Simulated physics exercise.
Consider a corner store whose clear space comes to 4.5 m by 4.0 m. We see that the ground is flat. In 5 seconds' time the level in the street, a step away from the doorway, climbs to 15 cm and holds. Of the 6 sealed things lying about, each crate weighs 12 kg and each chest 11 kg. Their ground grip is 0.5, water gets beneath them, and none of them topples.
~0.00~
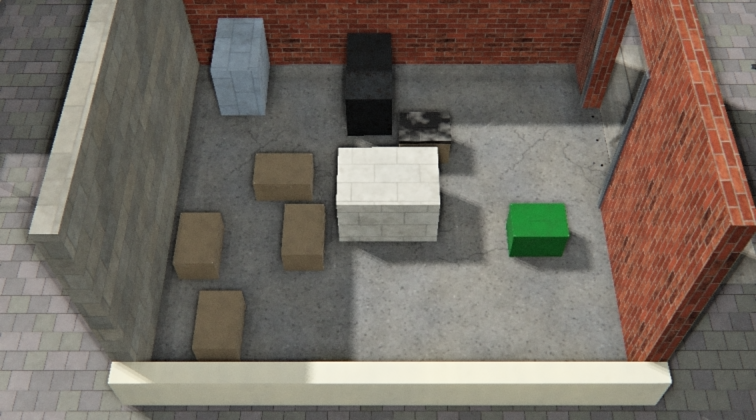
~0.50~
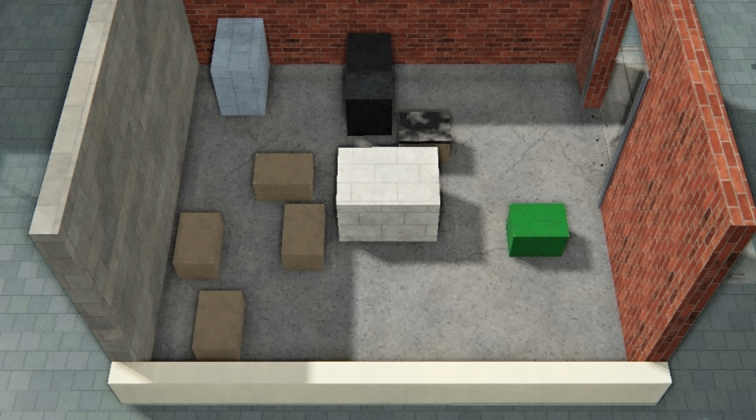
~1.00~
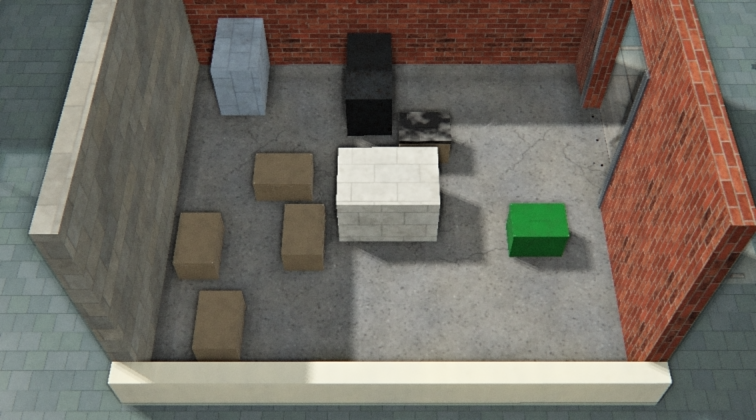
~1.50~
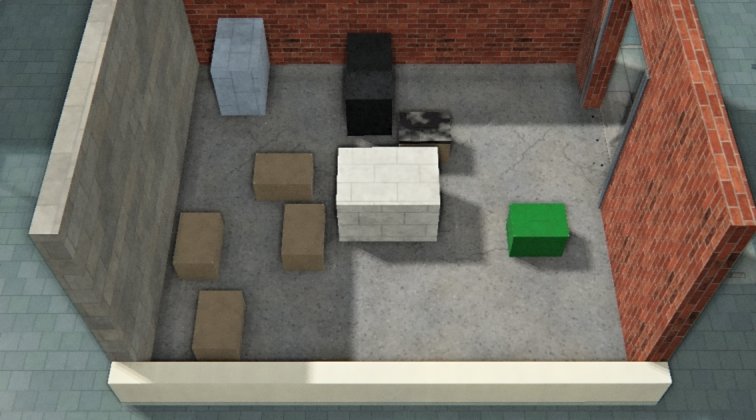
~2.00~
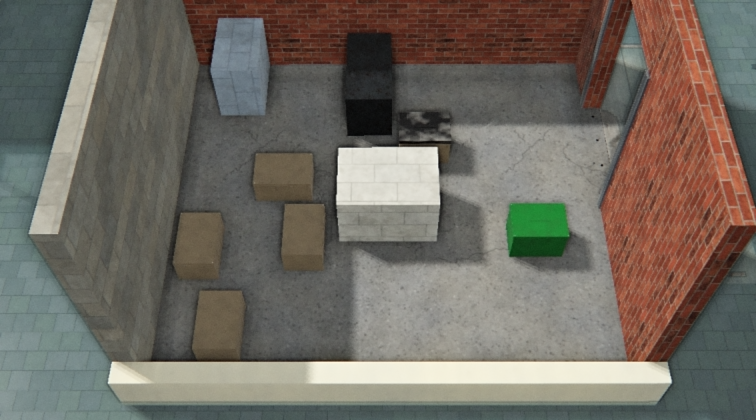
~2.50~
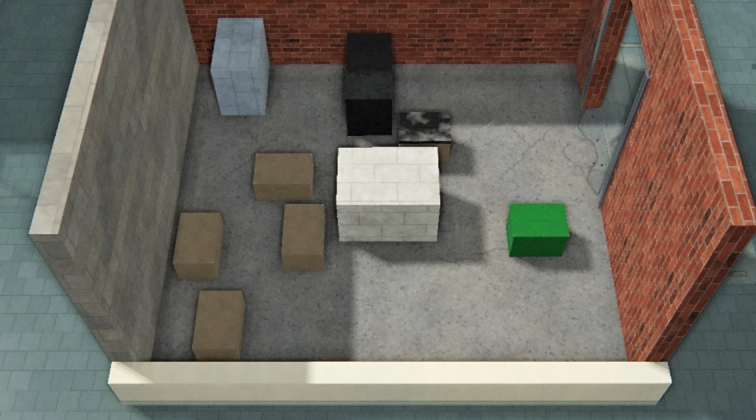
In a corner store seen from above, walled in brick and pale stone, a green chest sits at the right, with brown boxes at the left and white, black and pale blue blocks between and behind. Outside, the gray paving turns blue-green early on, while everything inside stays still on the floor.
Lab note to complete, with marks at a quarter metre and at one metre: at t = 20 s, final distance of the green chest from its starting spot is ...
At t = 20 s the distance is from a quarter metre to one metre.
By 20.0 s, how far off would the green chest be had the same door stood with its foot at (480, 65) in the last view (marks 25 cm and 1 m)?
Under that change the green chest is pushed well away.
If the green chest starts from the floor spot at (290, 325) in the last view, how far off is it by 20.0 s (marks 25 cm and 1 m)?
In that run it wanders far off.
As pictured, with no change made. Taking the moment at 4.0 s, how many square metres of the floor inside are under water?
I'd put it close to 2.0 m2.
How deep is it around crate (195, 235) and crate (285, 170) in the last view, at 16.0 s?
First about 10 cm, second about 7 cm.
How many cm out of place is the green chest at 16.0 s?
Displacement near 60 cm.
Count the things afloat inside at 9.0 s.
The number is 0.
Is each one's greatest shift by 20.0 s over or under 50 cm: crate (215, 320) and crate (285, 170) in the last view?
In that order: Within and beyond.
After 4.0 s the green chest is near (539, 220), 0.0 m from its start, aground; 0 afloat.
After 9.0 s the green chest is near (539, 220), 0.0 m from its start, aground; 0 afloat.
After 16.0 s the green chest is near (530, 275), 0.6 m from its start, afloat; 5 afloat.
After 20.0 s the green chest is near (586, 237), 0.5 m from its start, afloat; 6 afloat.
